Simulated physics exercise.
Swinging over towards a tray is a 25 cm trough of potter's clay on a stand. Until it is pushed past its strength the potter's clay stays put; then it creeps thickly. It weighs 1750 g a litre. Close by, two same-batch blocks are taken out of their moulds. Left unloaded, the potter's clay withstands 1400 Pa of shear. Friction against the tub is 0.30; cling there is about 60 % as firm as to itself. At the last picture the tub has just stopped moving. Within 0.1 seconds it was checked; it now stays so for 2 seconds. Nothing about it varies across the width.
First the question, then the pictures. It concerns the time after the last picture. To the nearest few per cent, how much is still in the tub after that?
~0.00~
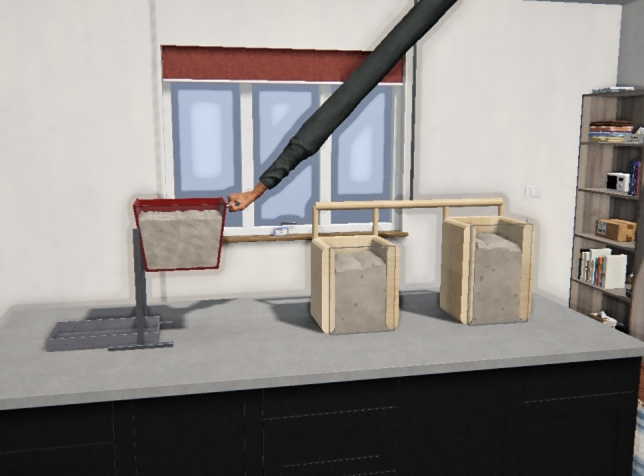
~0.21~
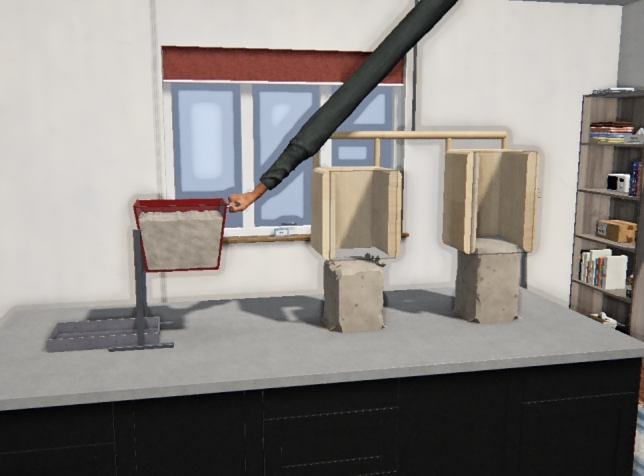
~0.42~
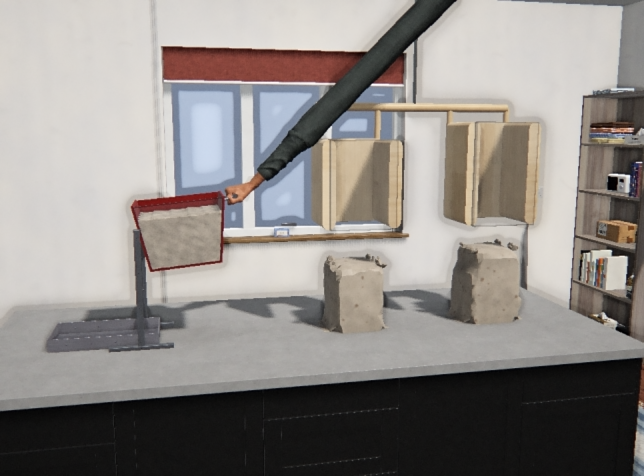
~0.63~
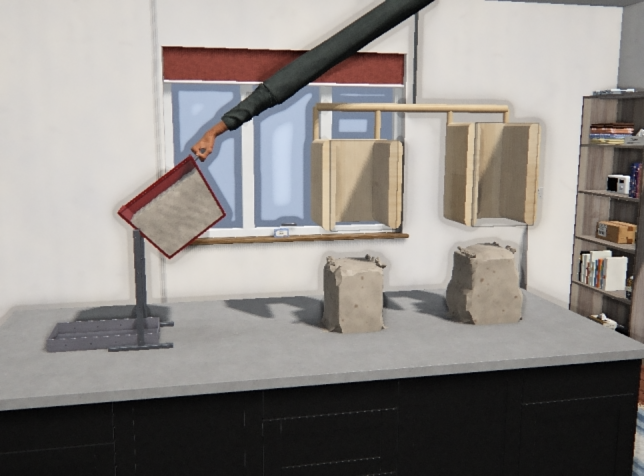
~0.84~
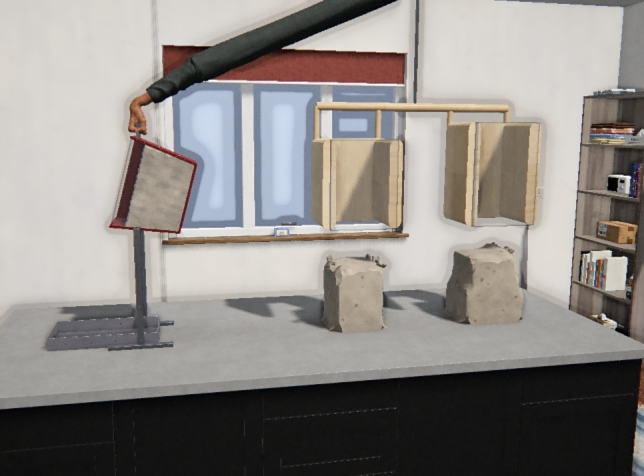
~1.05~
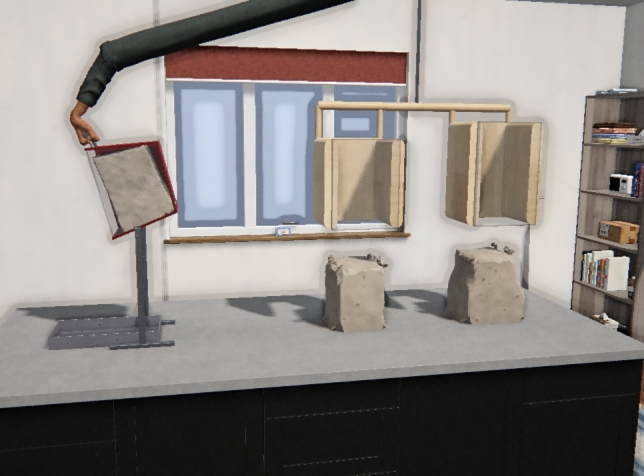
About 0 %.
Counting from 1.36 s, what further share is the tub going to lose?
30 %.
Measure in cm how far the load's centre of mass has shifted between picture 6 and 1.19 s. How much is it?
Around 8 cm.
After 1.19 s, the tub is at 104 degrees and holds 78 %.
After 1.36 s, the tub is at 104 degrees and holds 29 %.
After 1.53 s, the tub is at 104 degrees and holds 1 %.
After 1.70 s, the tub is at 104 degrees and holds 0 %.
After 3.05 s, at the end, the tub is at 104 degrees and holds 0 %.
